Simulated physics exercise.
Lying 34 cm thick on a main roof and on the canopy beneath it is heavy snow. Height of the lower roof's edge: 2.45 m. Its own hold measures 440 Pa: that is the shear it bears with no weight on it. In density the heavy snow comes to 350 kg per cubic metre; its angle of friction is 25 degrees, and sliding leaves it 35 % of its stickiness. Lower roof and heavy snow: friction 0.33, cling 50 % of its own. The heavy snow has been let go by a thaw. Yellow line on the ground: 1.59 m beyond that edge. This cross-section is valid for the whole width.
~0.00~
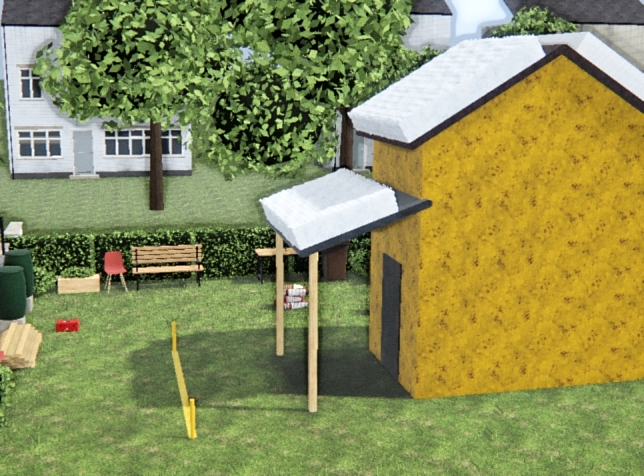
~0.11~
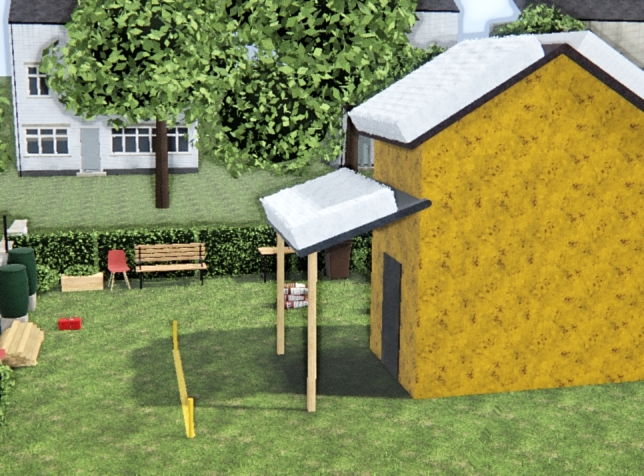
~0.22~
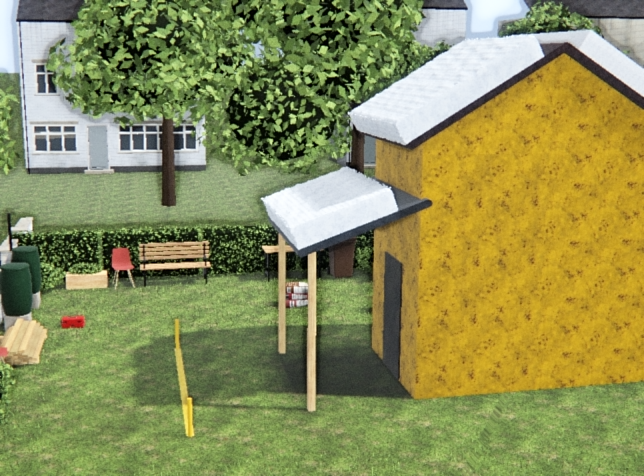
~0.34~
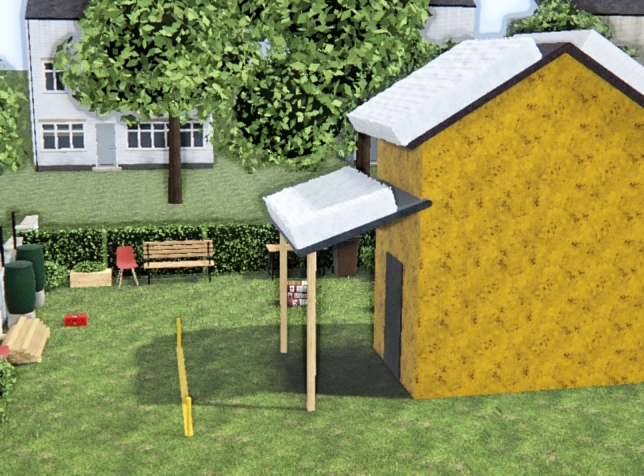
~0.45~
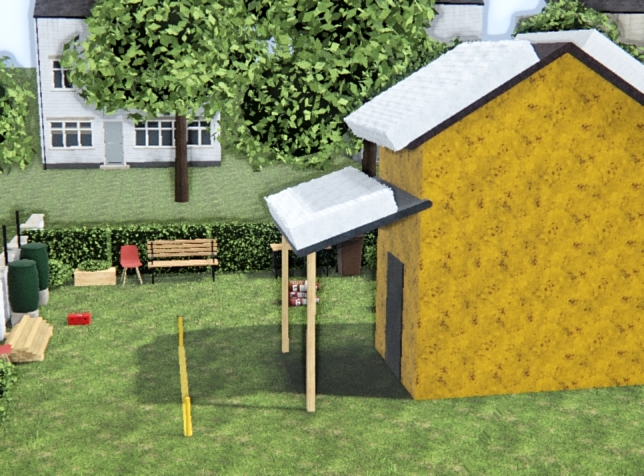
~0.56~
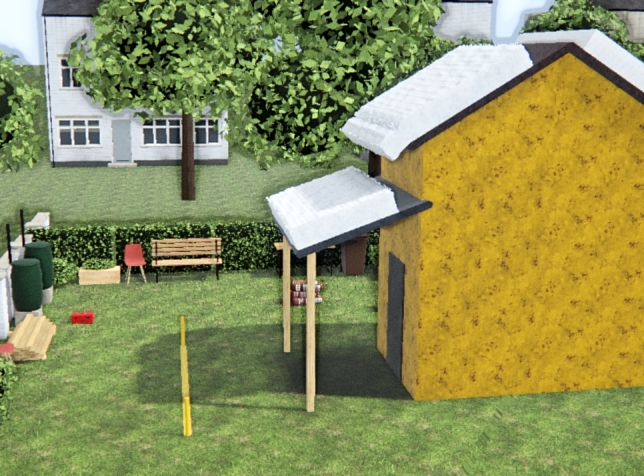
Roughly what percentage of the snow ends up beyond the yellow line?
Around 45 %.
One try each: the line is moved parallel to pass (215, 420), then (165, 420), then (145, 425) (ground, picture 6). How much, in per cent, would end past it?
55 %, then 35 %, then 30 %.
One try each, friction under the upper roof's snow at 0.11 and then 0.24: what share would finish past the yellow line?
Roughly 50 per cent first, roughly 50 per cent second.
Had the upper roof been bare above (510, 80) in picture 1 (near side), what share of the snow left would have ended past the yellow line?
Roughly 35 per cent.
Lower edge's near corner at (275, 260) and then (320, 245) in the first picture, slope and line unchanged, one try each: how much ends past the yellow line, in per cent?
The first try gives 50 percent and the second gives 40 percent.
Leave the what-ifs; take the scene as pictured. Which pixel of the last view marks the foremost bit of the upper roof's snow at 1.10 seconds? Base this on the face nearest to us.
At about (330, 205).
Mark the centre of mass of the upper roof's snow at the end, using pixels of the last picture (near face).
Somewhere about (168, 377), I'd say.
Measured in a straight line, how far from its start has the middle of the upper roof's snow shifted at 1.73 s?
2.8 m.
After 1.10 s, none is below the lower edge and 0 % is past the line.
After 1.73 s, 8 % is below the lower edge and 0 % is past the line.
After 2.37 s, 68 % is below the lower edge and 22 % is past the line.
After 3.00 s, 77 % is below the lower edge and 45 % is past the line.
After 3.80 s, 77 % is below the lower edge and 45 % is past the line.
